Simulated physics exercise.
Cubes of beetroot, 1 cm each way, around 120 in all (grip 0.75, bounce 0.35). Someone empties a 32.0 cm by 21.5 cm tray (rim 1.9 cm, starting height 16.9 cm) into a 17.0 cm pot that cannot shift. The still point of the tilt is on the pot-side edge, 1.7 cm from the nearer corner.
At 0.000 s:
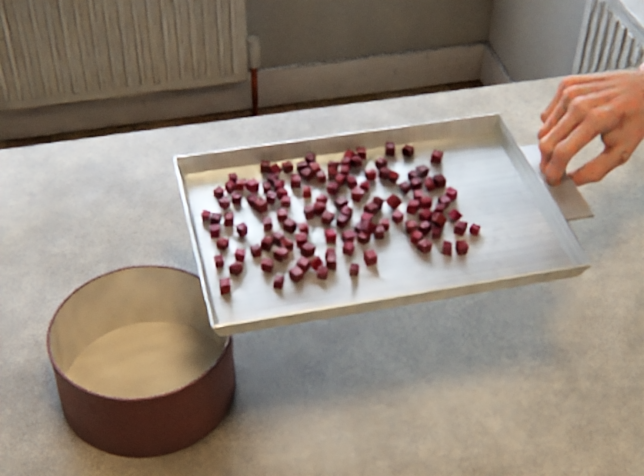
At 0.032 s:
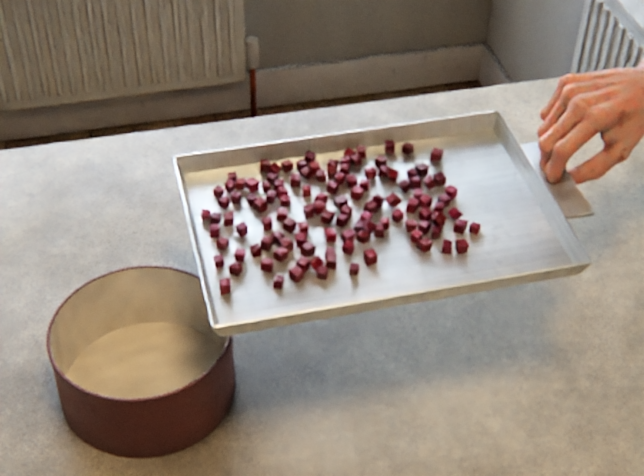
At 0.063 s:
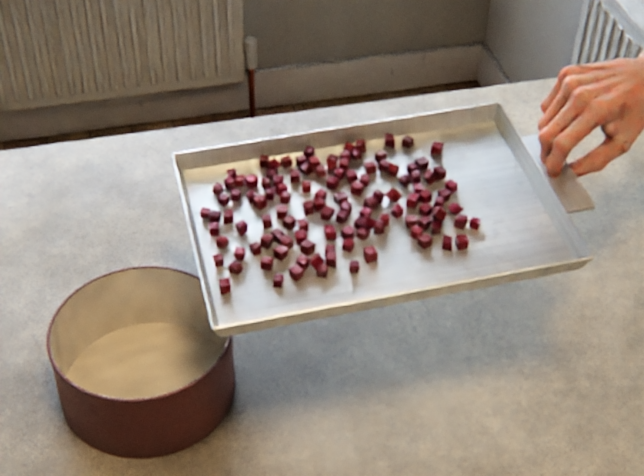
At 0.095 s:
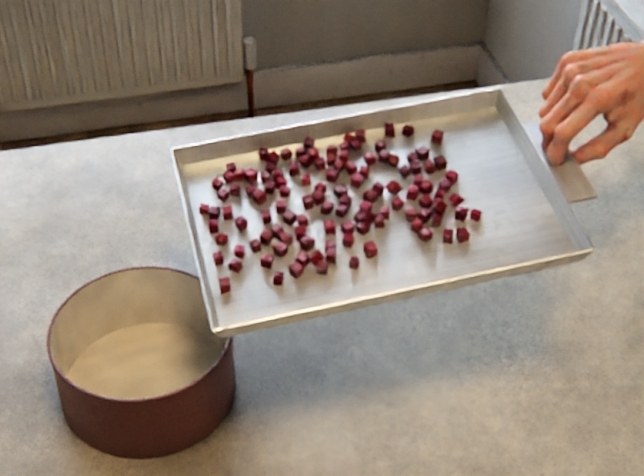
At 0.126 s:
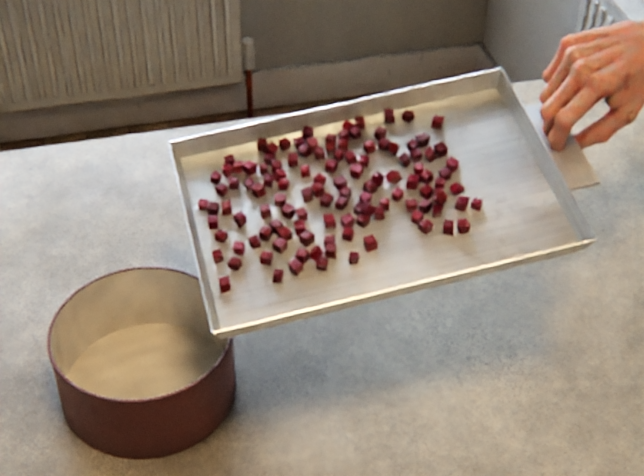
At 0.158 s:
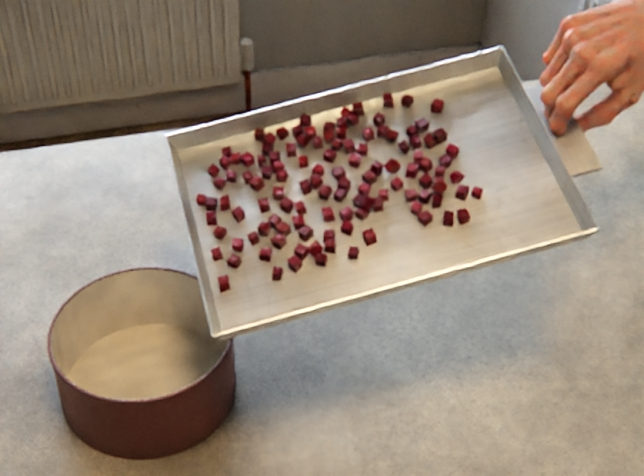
On a grey tabletop, a hand at the right raises one end of a metal tray of dark red cubes beside a round pot.
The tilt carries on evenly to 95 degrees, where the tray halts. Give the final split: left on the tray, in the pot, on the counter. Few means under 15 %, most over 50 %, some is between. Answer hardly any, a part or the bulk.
Tray hardly any, pot hardly any, counter the bulk.
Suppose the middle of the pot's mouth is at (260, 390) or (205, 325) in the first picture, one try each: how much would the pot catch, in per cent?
About 30 and 0 per cent.
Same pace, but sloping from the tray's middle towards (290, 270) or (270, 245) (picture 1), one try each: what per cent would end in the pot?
Some 15 and 75 per cent.
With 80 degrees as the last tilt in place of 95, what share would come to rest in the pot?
In that case some 0 per cent.
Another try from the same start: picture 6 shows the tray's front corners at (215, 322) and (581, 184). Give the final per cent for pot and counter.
Pot 65, counter 35.
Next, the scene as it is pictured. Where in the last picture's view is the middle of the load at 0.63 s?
Near (217, 324).
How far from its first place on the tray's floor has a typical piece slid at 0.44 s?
About 2 cm.
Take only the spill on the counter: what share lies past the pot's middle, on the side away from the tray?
Roughly 70 per cent.
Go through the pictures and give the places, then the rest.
Tray tilt 0 degrees, front corners at (219, 320) and (583, 260); middle of the pieces at (341, 204); pot at (140, 328), in the first frame.
Tray tilt 1 degrees, front corners at (219, 320) and (583, 258); middle of the pieces at (341, 203), in the second frame.
Tray tilt 2 degrees, front corners at (219, 321) and (583, 253); middle of the pieces at (341, 199), in the third frame.
Tray tilt 5 degrees, front corners at (219, 323) and (585, 245), lowest corner left front; middle of the pieces at (341, 192), in the fourth frame.
Tray tilt 9 degrees, front corners at (219, 325) and (587, 235), lowest corner left front; middle of the pieces at (340, 183), in the fifth frame.
Tray tilt 14 degrees, front corners at (219, 327) and (588, 225), lowest corner left front; middle of the pieces at (339, 174); pot at (141, 330). Its pace works out near 140 degrees a second, in the sixth frame.
After 0.44 s, tilt 54 degrees; the tray holds 100 %, the pot 0 %.
Then, at 0.63 s, tilt 80 degrees; the tray holds 85 %, the pot 0 %.
After 0.94 s, tilt 95 degrees; the tray holds 0 %, the pot 0 %.
In the end, at 2.0 s, tray 0 %, pot 0 %, counter 100 %.
